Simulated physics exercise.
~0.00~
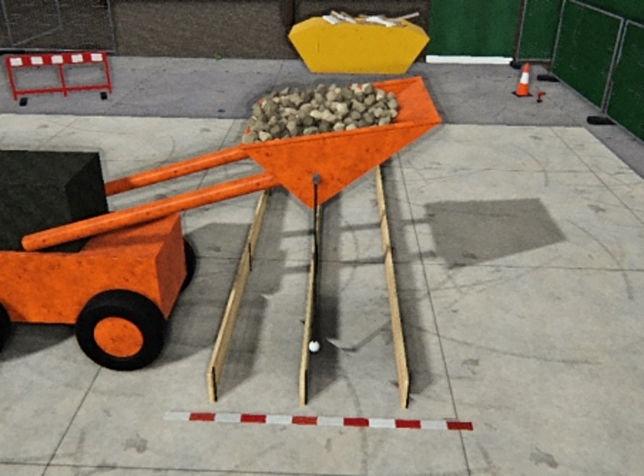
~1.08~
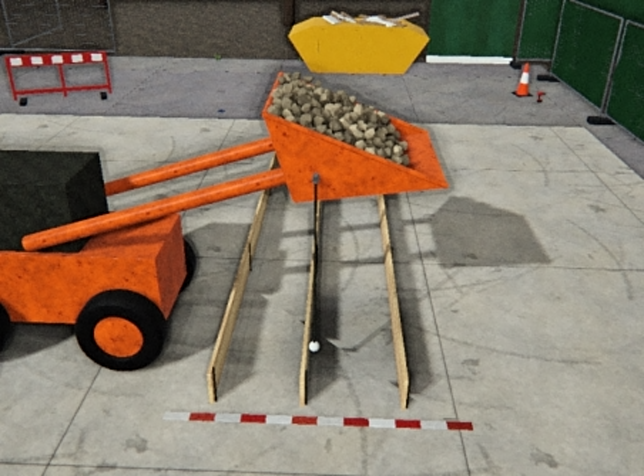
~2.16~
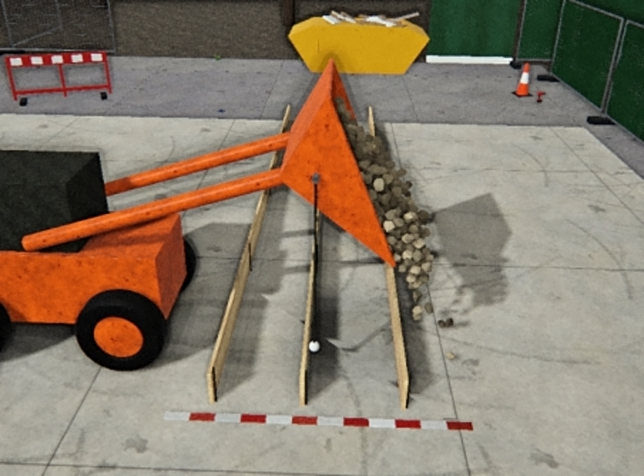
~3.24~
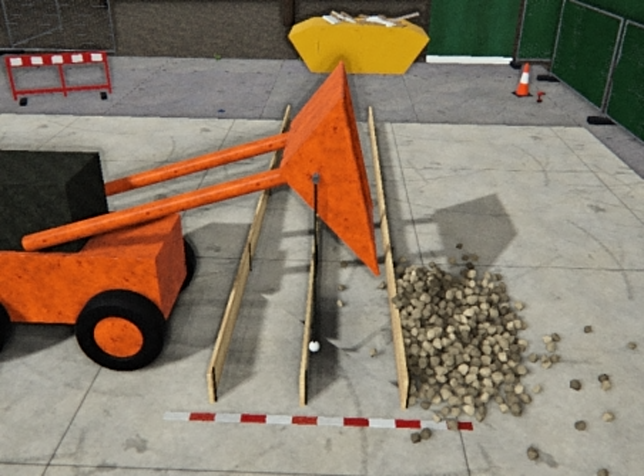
An orange loader bucket tips right, spilling its stones into a heap beyond the last board.
